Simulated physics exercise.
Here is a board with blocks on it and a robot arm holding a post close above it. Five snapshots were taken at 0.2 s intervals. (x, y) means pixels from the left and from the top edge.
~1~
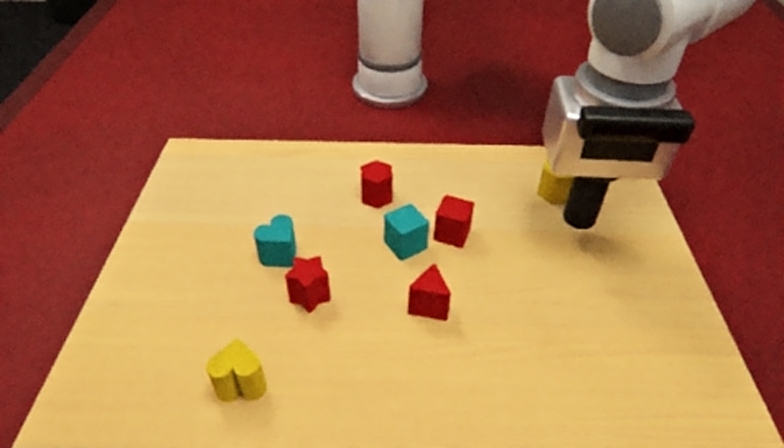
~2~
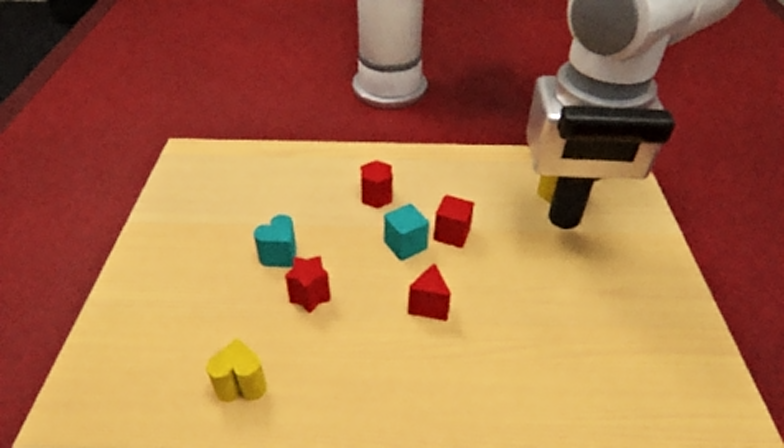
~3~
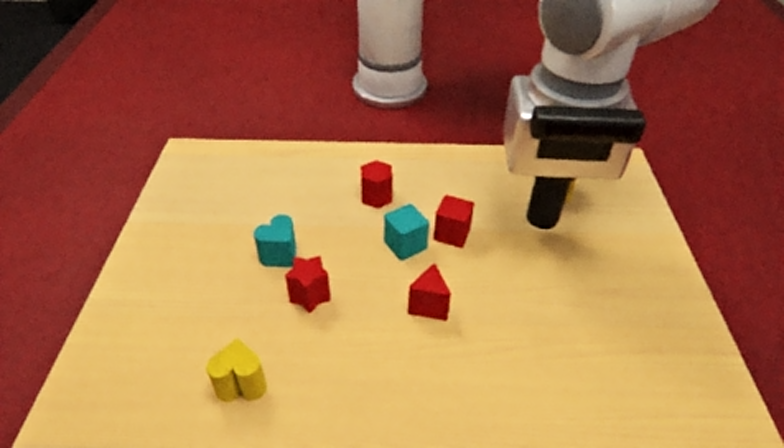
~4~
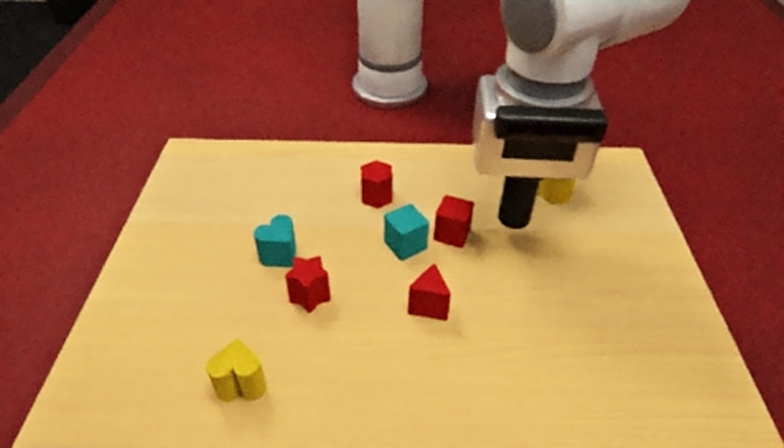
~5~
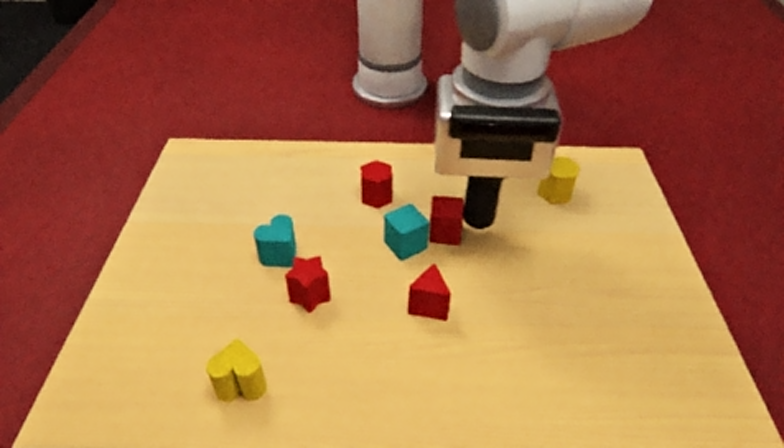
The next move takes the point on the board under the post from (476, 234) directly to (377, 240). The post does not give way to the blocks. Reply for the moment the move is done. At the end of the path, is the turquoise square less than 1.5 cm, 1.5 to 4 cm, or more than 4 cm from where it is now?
It falls in the over 4 cm band.
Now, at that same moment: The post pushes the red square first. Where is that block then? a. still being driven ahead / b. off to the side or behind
a: Still being driven ahead.
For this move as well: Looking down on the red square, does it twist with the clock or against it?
From overhead, anticlockwise.
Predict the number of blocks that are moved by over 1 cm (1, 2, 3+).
I predict two.
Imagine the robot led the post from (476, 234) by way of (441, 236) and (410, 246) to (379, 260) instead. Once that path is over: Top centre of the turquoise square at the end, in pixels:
The answer is (309, 234).
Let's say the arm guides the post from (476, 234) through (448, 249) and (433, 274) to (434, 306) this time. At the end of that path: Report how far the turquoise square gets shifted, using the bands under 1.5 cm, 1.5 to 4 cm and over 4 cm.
My prediction: Between 1.5 and 4 cm.
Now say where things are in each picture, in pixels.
Lower end of the post at (579, 220), tops of blocks, red hexagon at (377, 171), turquoise square at (407, 218), red square at (455, 208), in the first frame.
Post at (564, 220), blocks as before, in the second frame.
Post at (542, 220), blocks as before, in the third frame.
Post at (514, 220), blocks as before, in the fourth frame.
Post at (479, 219), red hexagon at (377, 171), turquoise square at (407, 218), red square at (448, 207), in the fifth frame.
The first path, step by step. One third of the way, post at (445, 221); turquoise square at (383, 223), turned 15° clockwise; red square at (413, 211), turned 20° anticlockwise.
Two thirds of the way, post at (411, 223); turquoise square at (349, 229); red square at (378, 215), turned 30° anticlockwise.
At the end, post at (377, 225); red hexagon not moved; turquoise square at (316, 236); red square at (343, 218), turned 35° anticlockwise.
